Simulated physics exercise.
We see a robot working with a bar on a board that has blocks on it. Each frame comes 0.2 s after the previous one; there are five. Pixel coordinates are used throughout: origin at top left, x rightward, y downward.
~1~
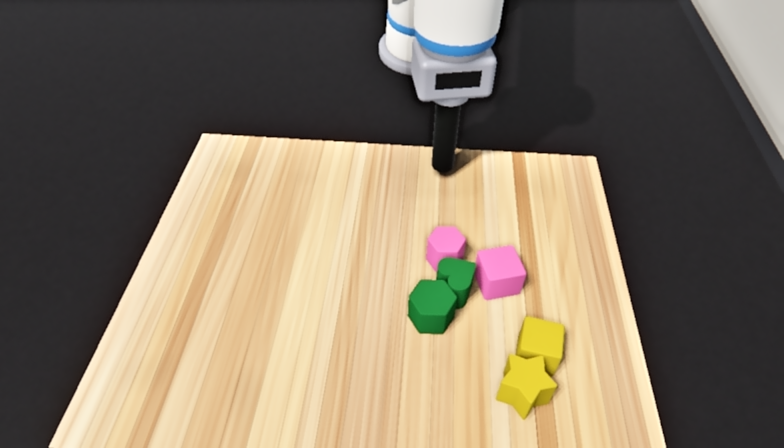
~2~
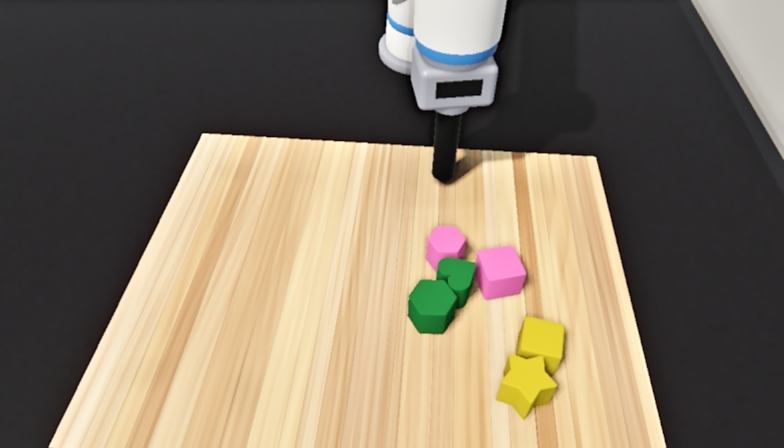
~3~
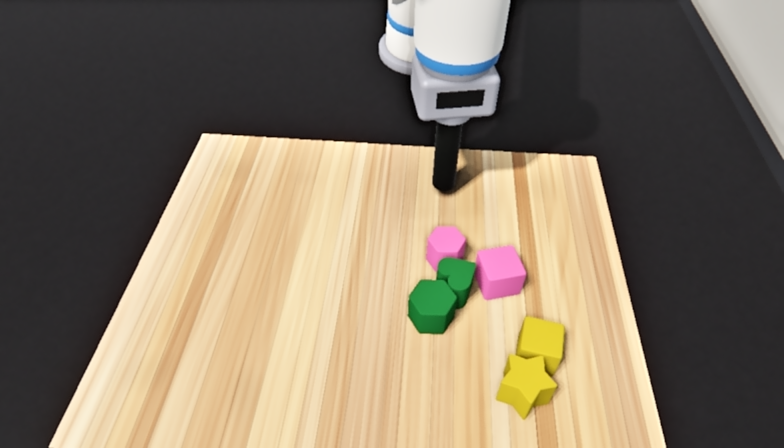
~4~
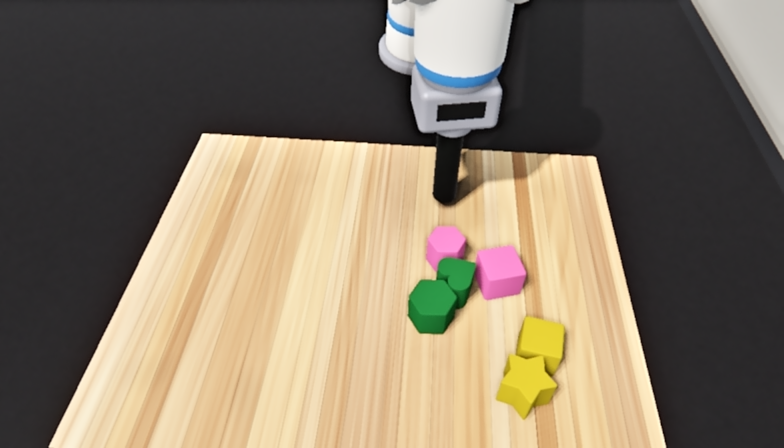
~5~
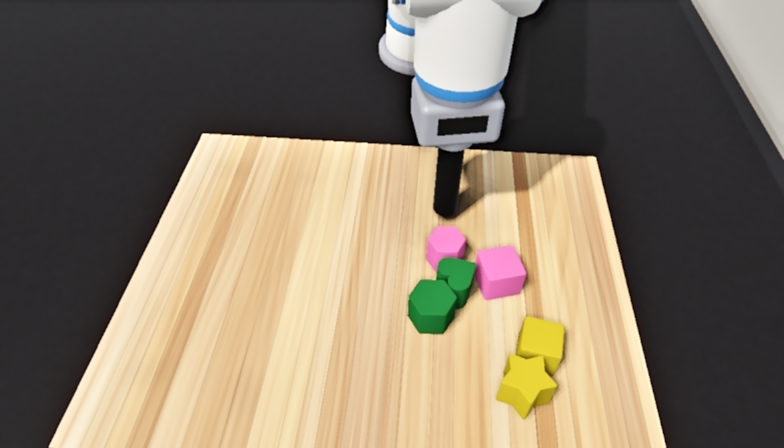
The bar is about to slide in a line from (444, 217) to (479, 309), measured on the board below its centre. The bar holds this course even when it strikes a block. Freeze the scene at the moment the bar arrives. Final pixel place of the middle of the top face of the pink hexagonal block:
That would be at about pixel (439, 263).
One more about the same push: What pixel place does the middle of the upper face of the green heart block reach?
Located at (456, 304).
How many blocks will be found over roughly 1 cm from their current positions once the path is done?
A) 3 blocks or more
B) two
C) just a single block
(A)
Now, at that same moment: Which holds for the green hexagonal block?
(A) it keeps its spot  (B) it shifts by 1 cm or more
The answer is B.
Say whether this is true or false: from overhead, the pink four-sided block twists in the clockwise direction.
The statement is false.
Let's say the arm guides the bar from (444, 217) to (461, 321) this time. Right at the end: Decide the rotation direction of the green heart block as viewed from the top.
It goes round opposite to clock hands.
The first path, step by step. One third of the way, bar at (456, 238); pink hexagonal block at (445, 245), turned 15° clockwise.
Two thirds of the way, bar at (467, 267); green hexagonal block at (429, 310), turned 25° clockwise; pink hexagonal block at (439, 262), turned 60° clockwise; green heart block at (459, 289), turned 25° anticlockwise; pink four-sided block at (509, 267), turned 15° anticlockwise.
At the end, bar at (481, 301); green hexagonal block at (421, 316), turned 30° clockwise; pink hexagonal block at (439, 263), turned 65° clockwise; green heart block at (456, 304), turned 15° clockwise; pink four-sided block at (520, 278), turned 65° anticlockwise.
